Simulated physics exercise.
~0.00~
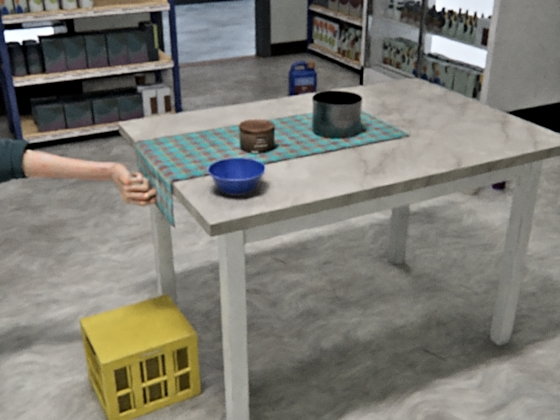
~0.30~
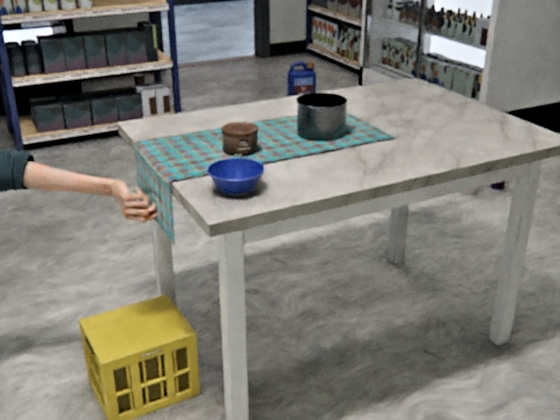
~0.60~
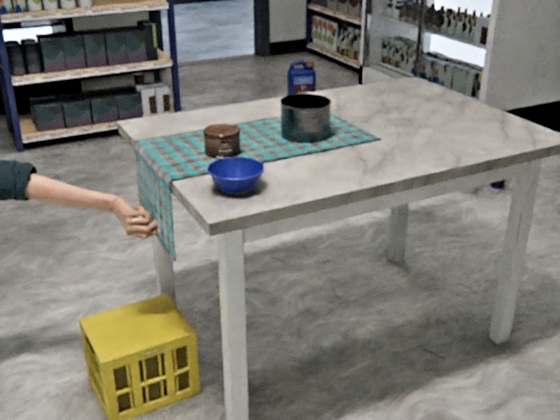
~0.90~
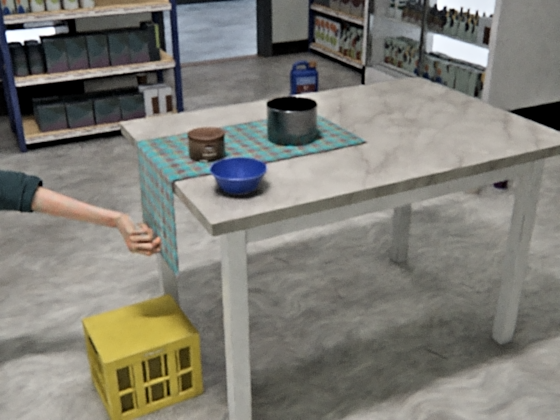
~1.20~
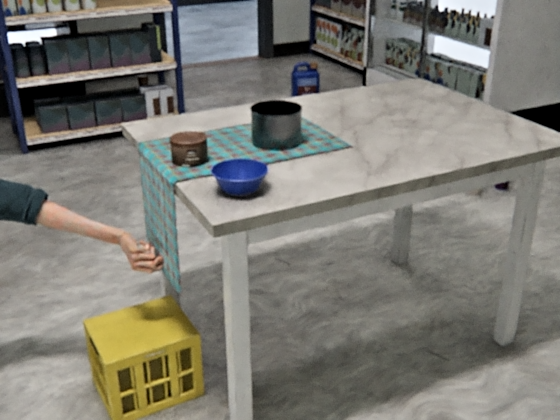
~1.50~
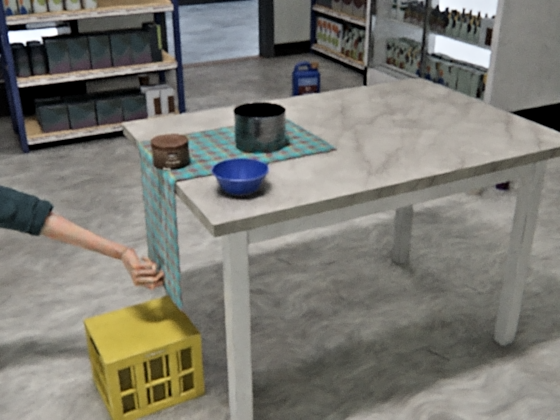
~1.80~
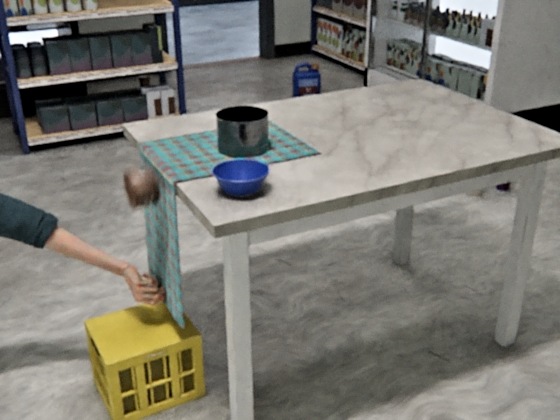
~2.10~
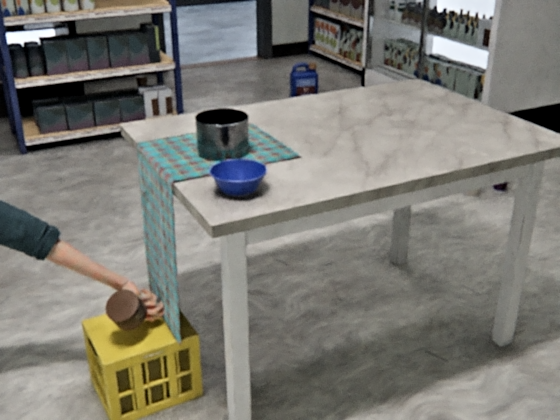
In the video, a hand pulls a turquoise checked cloth down over the left end of a table, carrying a brown tub and a dark pot leftward, until the tub tips off and drops to the yellow crate below, while the pot and blue bowl remain on the table.
